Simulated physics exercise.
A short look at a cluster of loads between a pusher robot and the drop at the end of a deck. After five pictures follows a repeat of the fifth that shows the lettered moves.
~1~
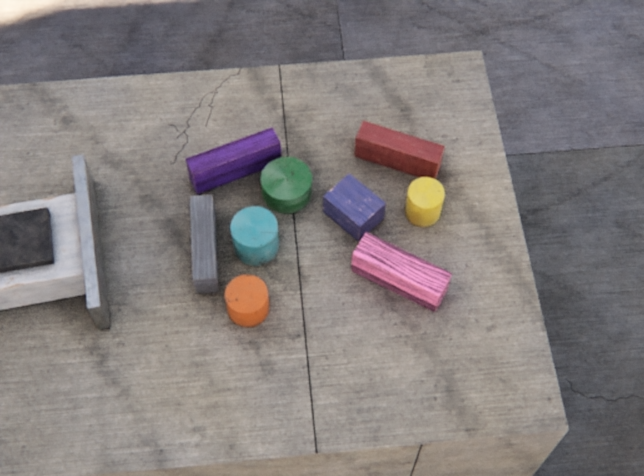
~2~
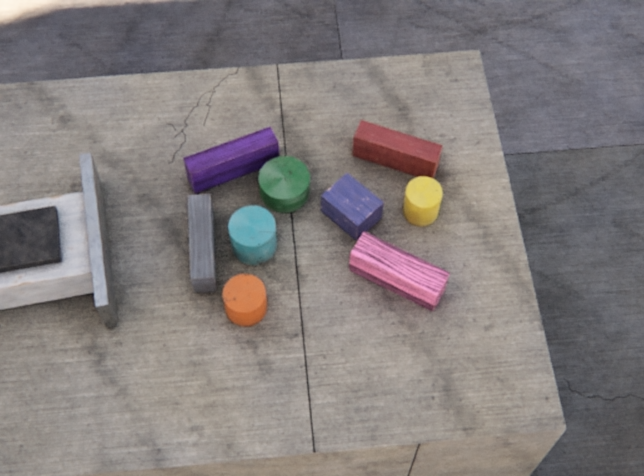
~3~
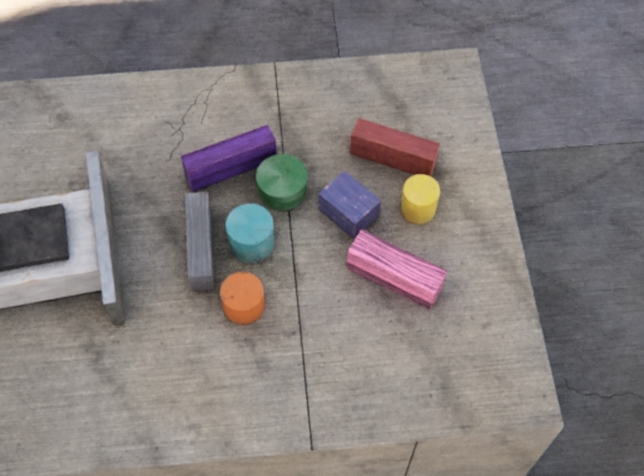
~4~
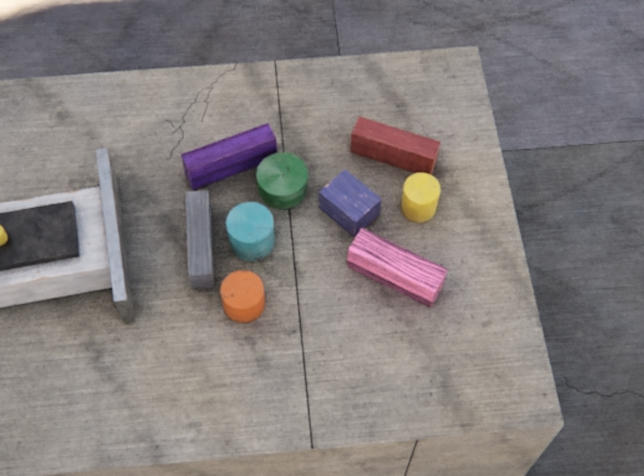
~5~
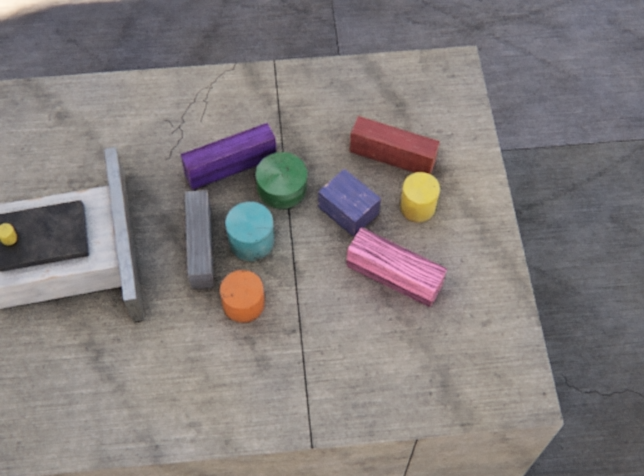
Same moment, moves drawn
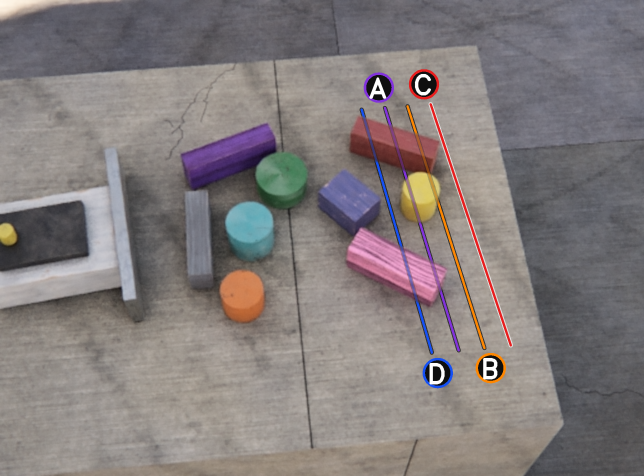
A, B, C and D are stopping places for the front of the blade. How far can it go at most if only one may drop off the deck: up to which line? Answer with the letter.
B is the last line within the limit.
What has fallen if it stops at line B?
The yellow canister.
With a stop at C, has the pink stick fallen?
Yes.
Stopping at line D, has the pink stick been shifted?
By then, yes.
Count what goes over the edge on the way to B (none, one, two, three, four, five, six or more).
By then, one.
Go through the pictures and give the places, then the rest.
In the first picture, green canister (287, 185); grey stick (204, 244); purple stick (235, 161).
In the second picture, robot (21, 239); orange canister (245, 300).
In the third picture, robot (28, 236); turquoise canister (250, 234).
In the fourth picture, robot (39, 234); blue crate (350, 203).
In the fifth picture, robot (49, 233); green canister (282, 181); grey stick (200, 239); purple stick (230, 156).
On the marked copy, A at (419, 220); B at (443, 218); C at (468, 216); D at (394, 222).
Taking B. A third of the way, robot (168, 223); purple stick (277, 146); orange canister (281, 292).
Two thirds of the way, robot (287, 213); yellow canister (461, 206); blue crate (425, 184).
When it is over, robot (377, 206); yellow canister over the edge; blue crate (498, 170); one fallen.
As for the rest, A is within the limit but short; C drops three; D is within the limit but short.
